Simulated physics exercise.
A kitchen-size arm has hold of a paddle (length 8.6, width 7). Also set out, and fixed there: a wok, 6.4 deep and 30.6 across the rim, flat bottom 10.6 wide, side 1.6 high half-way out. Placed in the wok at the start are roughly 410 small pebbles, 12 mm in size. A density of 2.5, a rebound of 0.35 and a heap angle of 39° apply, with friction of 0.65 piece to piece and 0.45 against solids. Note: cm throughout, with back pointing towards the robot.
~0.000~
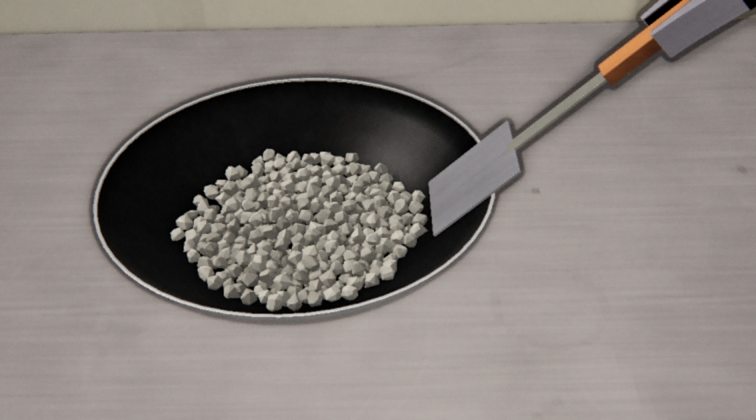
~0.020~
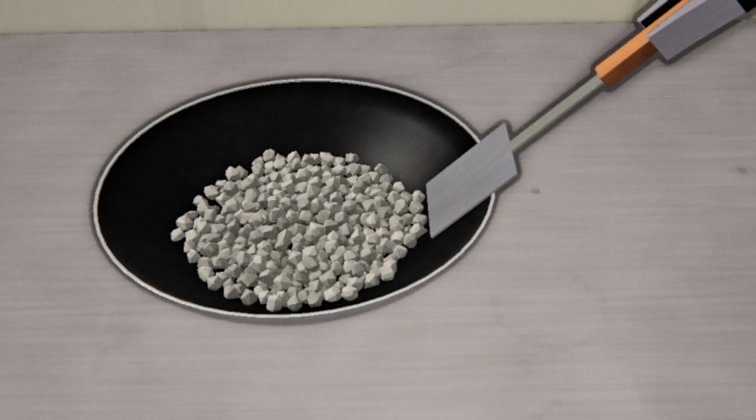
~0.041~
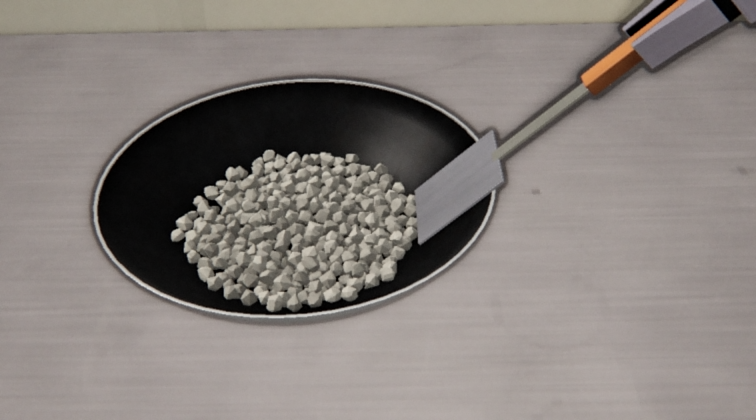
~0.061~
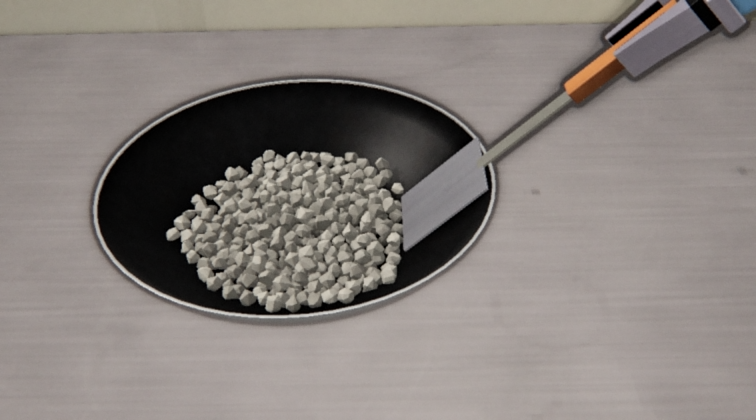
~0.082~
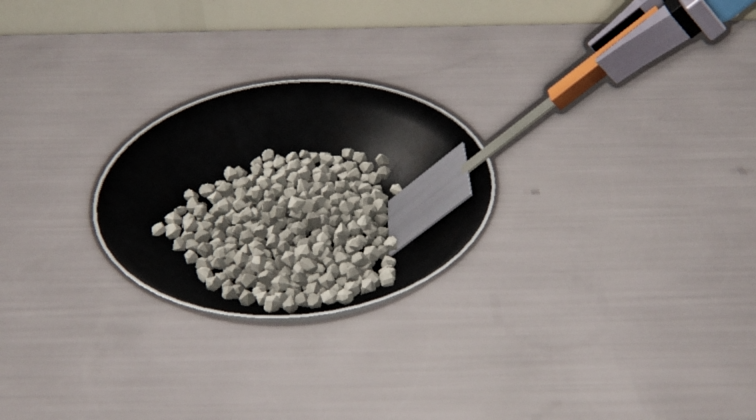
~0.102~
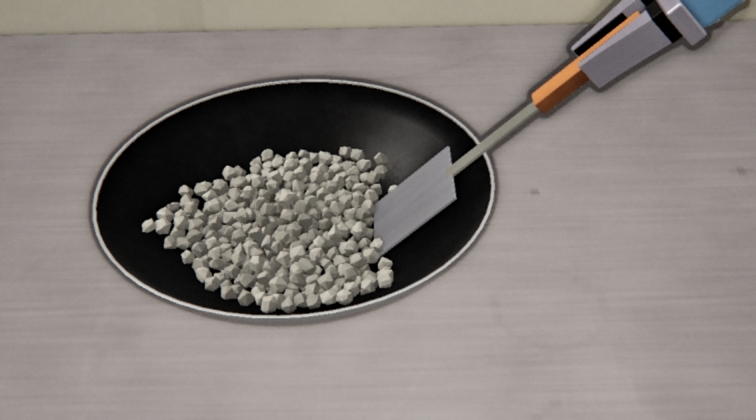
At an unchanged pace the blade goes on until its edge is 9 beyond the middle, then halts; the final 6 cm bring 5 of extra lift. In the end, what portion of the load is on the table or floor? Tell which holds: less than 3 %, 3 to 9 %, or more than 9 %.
What holds is 3 to 9 %.
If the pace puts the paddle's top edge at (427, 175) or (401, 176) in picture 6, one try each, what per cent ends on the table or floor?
That comes to about 10 and about 20 percent, in that order.
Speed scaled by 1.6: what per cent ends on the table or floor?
Some 10 per cent.
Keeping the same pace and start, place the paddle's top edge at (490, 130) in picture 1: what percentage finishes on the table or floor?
5 percent or thereabouts.
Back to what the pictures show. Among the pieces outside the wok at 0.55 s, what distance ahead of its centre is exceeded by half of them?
About 18 cm.
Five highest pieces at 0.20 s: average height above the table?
Height: Approx. 5 cm.
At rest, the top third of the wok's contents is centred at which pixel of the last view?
Pixel position: Approx. (173, 205).
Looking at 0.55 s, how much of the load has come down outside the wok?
It works out to about 2 in a hundred.
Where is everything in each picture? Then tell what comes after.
Paddle top edge at (514, 146), sloping 44°; upper third of the load around (304, 215), from x 175 to 420, top at y 155; 407 in the wok, in the first frame.
Paddle top edge at (511, 148), sloping 44°; upper third of the load around (304, 216), from x 175 to 420, top at y 155, in the second frame.
Paddle top edge at (498, 155), sloping 44°; upper third of the load around (304, 216), from x 175 to 415, top at y 155, in the third frame.
Paddle top edge at (483, 162), sloping 44°; upper third of the load around (299, 214), from x 175 to 400, top at y 155, in the fourth frame.
Paddle top edge at (467, 167), sloping 44°; upper third of the load around (290, 211), from x 160 to 395, top at y 155, in the fifth frame.
Paddle top edge at (452, 171), sloping 44°; upper third of the load around (277, 210), from x 150 to 395, top at y 155; 407 in the wok, in the sixth frame.
By 0.20 s, sloping 44°, highest piece 5 above the table; 407 in the wok.
By 0.30 s, sloping 44°, highest piece 8 above the table; 407 in the wok.
By 0.55 s, sloping 44°, highest piece 8 above the table; 385 in the wok, 11 on the table or floor, 11 on the blade or in flight.
By 1.60 s, sloping 44°, highest piece 7 above the table; 385 in the wok, 22 on the table or floor.
Final count, 385 in the wok, 22 on the table or floor. That is 5 % on the table or floor.
